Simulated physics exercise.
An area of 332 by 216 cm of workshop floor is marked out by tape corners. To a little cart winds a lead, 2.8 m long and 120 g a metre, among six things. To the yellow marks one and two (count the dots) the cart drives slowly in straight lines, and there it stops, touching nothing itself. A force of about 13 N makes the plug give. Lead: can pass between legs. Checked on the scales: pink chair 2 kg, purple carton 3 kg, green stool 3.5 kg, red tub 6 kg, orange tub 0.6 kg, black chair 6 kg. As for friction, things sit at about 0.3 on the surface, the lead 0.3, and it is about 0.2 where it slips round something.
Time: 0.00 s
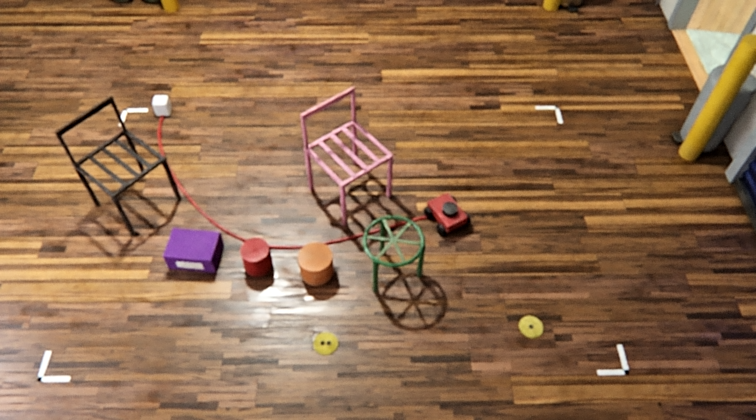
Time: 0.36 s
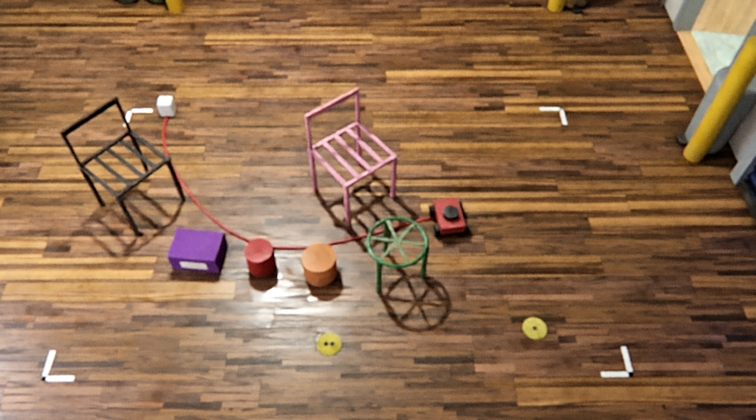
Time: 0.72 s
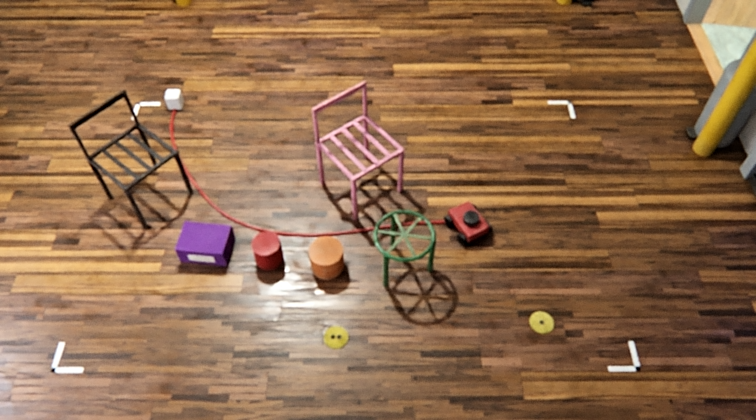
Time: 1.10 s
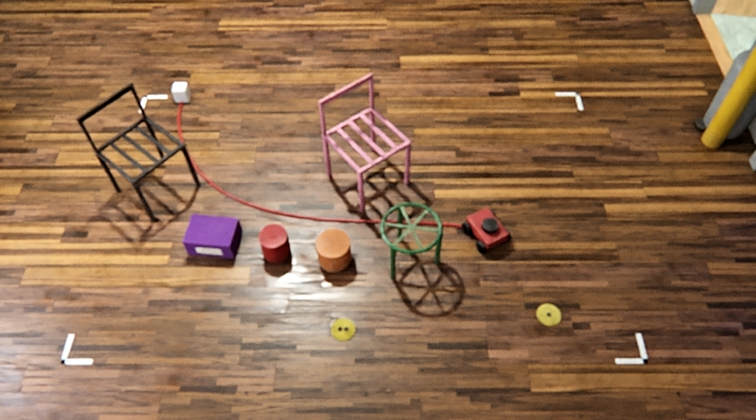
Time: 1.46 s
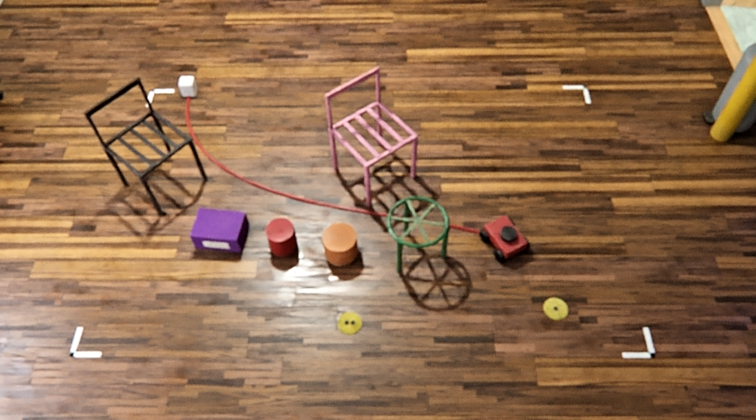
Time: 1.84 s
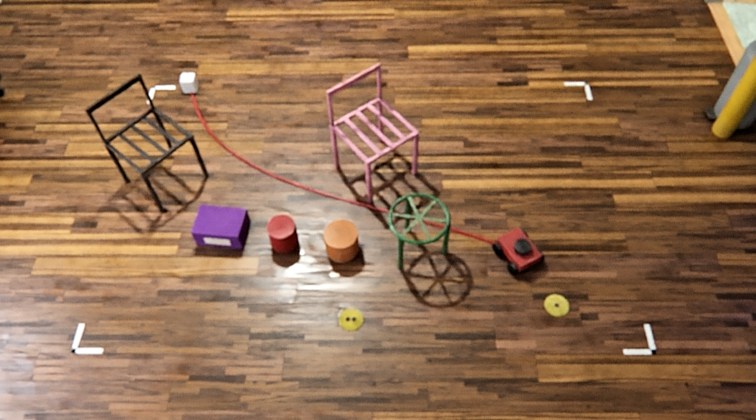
To begin with, a red lead curves from a small white block, below the pink chair, to a red cart beside the green stool. The cart then drives slowly right and slightly downward, drawing the lead straighter and away from the red and orange tubs, while the furniture stays put.
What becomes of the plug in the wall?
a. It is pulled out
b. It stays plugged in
It is pulled out (a).
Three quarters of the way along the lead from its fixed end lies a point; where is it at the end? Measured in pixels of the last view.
(449, 268) or so.
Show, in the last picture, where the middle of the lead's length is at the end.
Approximate pixel position: (407, 244).
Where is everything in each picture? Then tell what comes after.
The first frame shows green stool (394, 239); pink chair (348, 151); purple carton (192, 244); marks (531, 327) (326, 344); lead runs through (236, 237); cart (442, 213).
In the second frame, lead runs through (240, 237); cart (447, 216).
In the third frame, lead runs through (251, 227); cart (463, 222).
In the fourth frame, lead runs through (268, 210); cart (481, 229).
In the fifth frame, lead runs through (289, 196) (453, 226); cart (499, 237).
The sixth frame shows green stool (419, 217); pink chair (374, 128); purple carton (219, 220); lead runs through (239, 157) (307, 188) (382, 210) (467, 234); cart (513, 249).
At 3.1 s, cart at (557, 304), plug out; nothing else has moved.
At 4.3 s, cart at (485, 309), plug out; nothing else has moved.
At 5.6 s, cart at (411, 314), plug out; nothing else has moved.
At 6.8 s, cart at (352, 318), plug out; nothing else has moved.
At 7.2 s, cart at (352, 318), plug out; nothing else has moved.
